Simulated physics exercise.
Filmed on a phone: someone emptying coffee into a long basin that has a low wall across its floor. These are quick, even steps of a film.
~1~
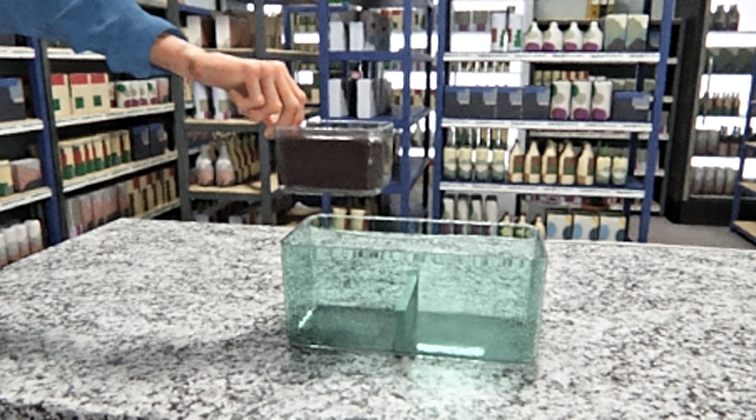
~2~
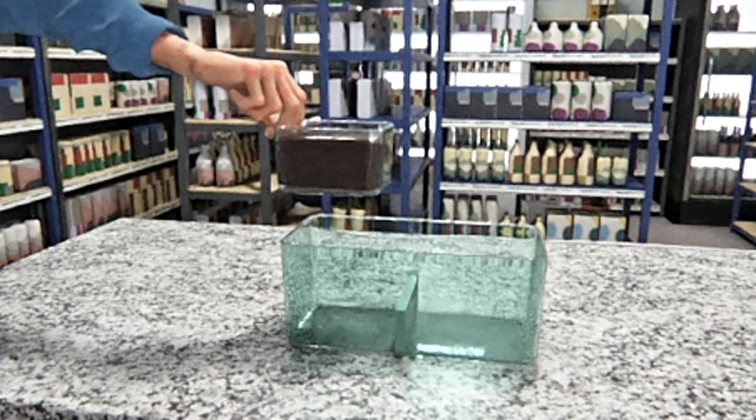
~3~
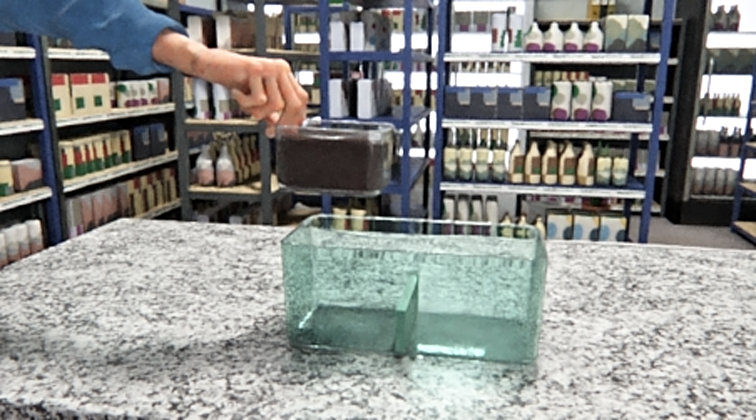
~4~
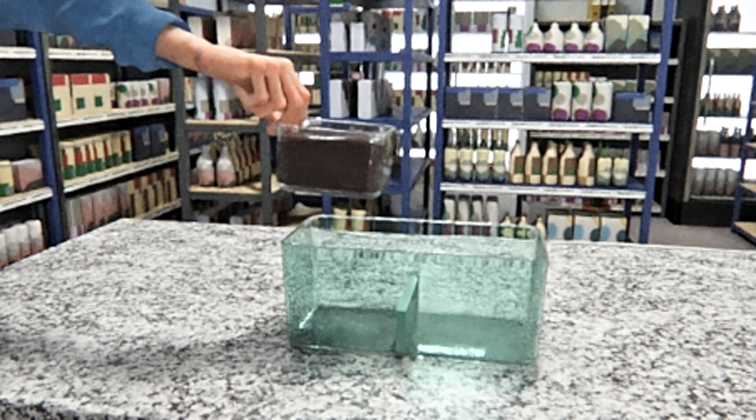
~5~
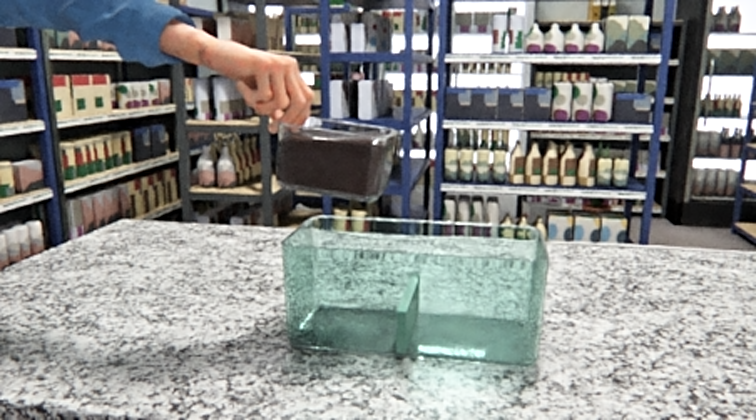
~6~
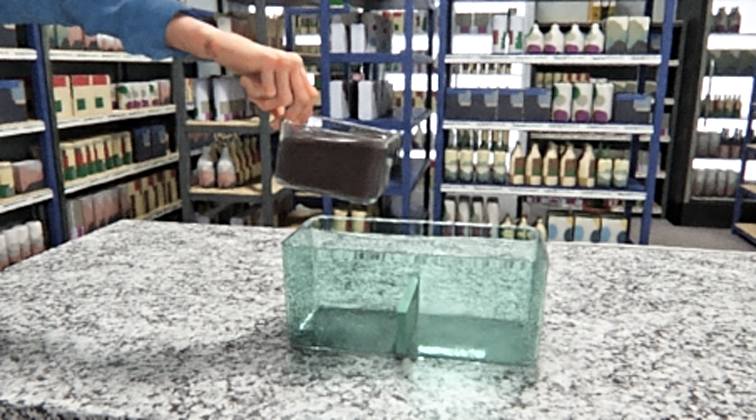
A hand holding a clear container of dark liquid above a divided glass basin, keeping it nearly level, then tilting it slightly right.
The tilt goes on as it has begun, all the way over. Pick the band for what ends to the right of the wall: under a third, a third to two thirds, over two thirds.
It comes to over two thirds.
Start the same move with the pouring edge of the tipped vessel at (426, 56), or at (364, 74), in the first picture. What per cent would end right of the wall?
Near 95 % and 70 %.
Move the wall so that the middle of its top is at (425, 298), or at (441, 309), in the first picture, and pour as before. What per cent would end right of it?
Roughly 70 per cent, and 55 per cent.
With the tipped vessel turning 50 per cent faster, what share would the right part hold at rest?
Near 75 %.
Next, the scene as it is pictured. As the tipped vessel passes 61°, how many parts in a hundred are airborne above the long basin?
Some 25 per cent.
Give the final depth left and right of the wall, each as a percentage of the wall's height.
Near 20 on the left, 50 on the right.
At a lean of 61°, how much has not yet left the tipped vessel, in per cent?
It comes to 55 per cent or so.
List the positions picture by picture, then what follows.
Tilt 0°; pouring edge (388, 128); surface from (288, 133) to (387, 136); the long basin's rim runs from (296, 229) to (543, 243); the wall's top is at (408, 290), in the first picture.
Tilt 0°; pouring edge (388, 128); surface from (288, 133) to (387, 136), in the second picture.
Tilt 2°; pouring edge (389, 130); surface from (289, 133) to (387, 136), in the third picture.
Tilt 4°; pouring edge (390, 132); surface from (290, 134) to (389, 138), in the fourth picture.
Tilt 6°; pouring edge (392, 136); surface from (291, 135) to (390, 139), in the fifth picture.
Tilt 10°; pouring edge (393, 140); surface from (292, 135) to (392, 139), in the sixth picture.
A moment on, the tilt is 61° and 54 per cent is still to pour, 1 is left of the wall and 21 right of it.
Next, the tilt is 98° and 11 per cent is still to pour, 8 is left of the wall and 77 right of it.
Then the tilt is 109° and 0 per cent is still to pour, 22 is left of the wall and 78 right of it.
Later the tilt is 109° and 0 per cent is still to pour, 22 is left of the wall and 78 right of it.
At rest 22 per cent lies left of the wall, 78 right of it and 0 outside.
